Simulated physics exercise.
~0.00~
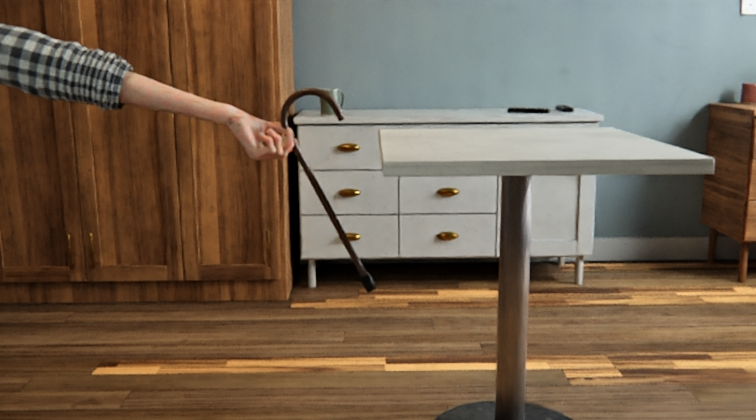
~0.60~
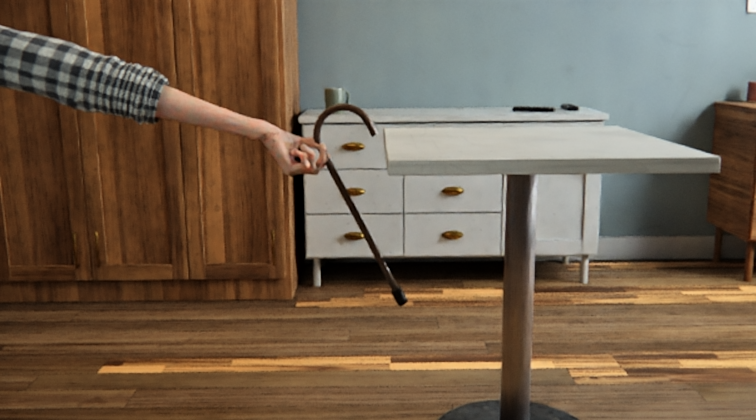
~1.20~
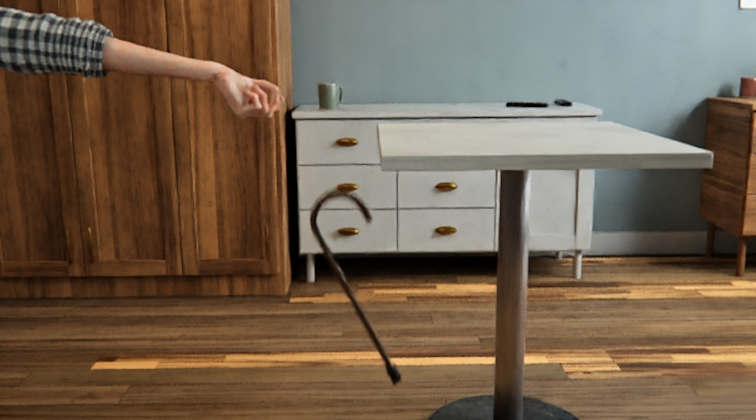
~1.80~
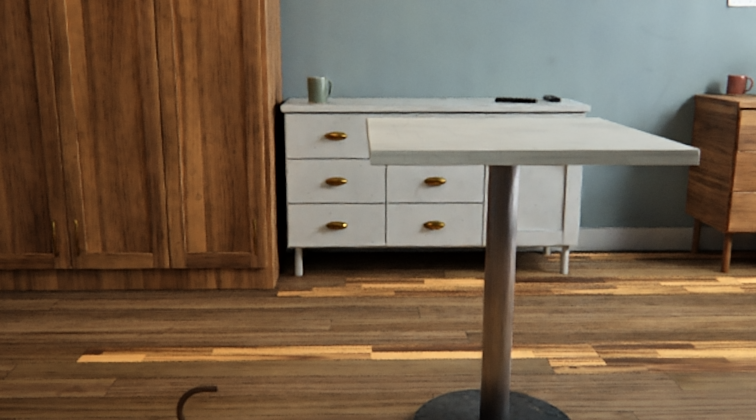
A brown cane with a curved handle is held by a hand beside a pale table, shifts slightly right and down, then drops past the table's edge when the hand lets go and draws back, ending on the wooden floor with only its hook in view.
